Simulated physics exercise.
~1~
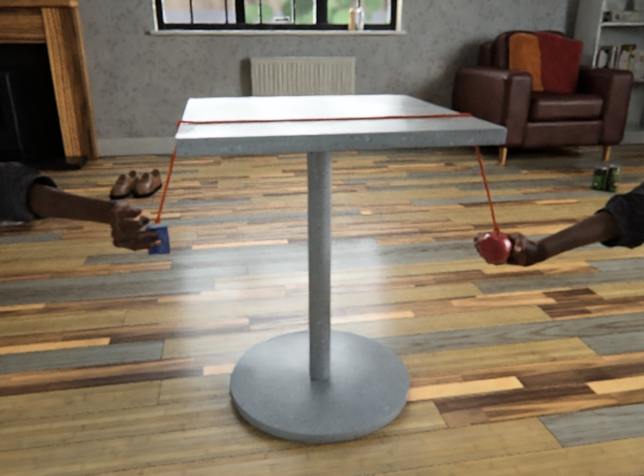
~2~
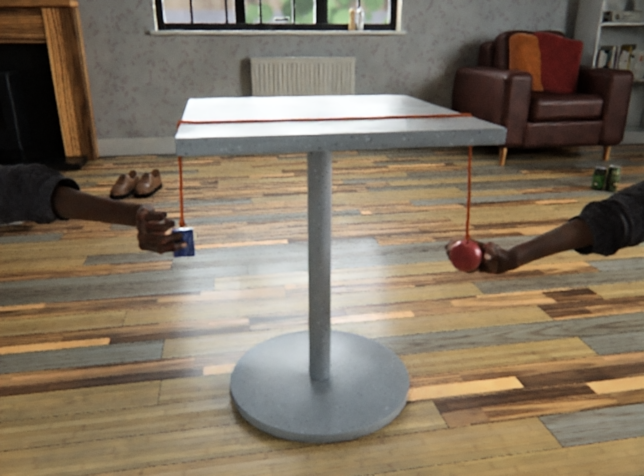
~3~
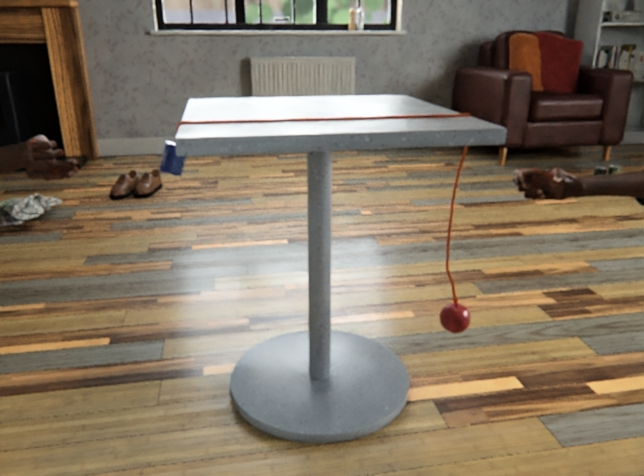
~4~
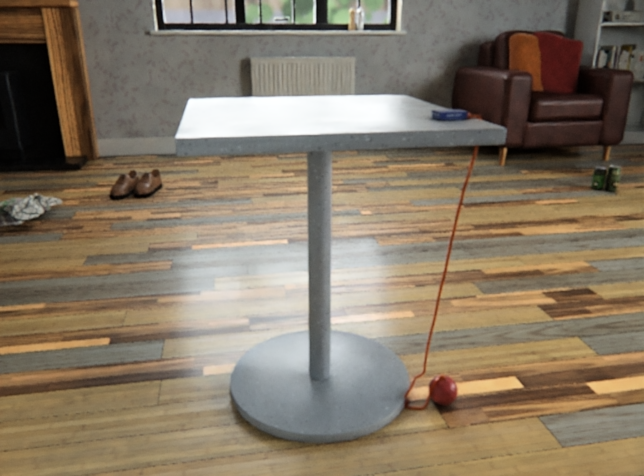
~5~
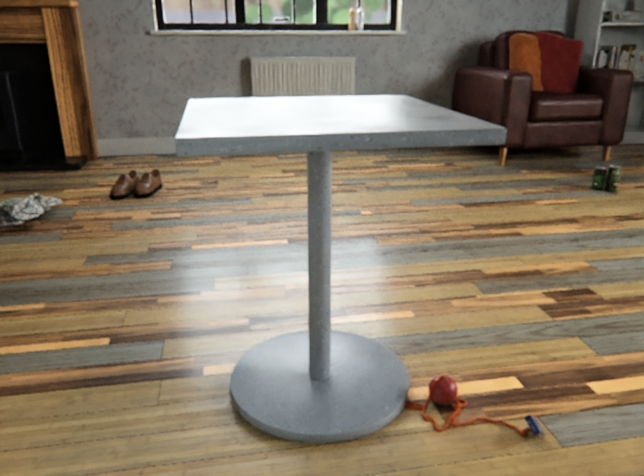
At first, two hands hold the ends of a red string laid across a square grey pedestal table, with a small blue matchbox on the left and a red apple on the right. The hands shift slightly until both ends hang straight down. Then they let go and draw back, and the apple drops while the matchbox rises to the left edge of the tabletop. The apple reaches the floor beside the round base as the matchbox is pulled across to the right edge. Finally, the matchbox falls off, and everything rests on the floor at the right, the string loosely crumpled.
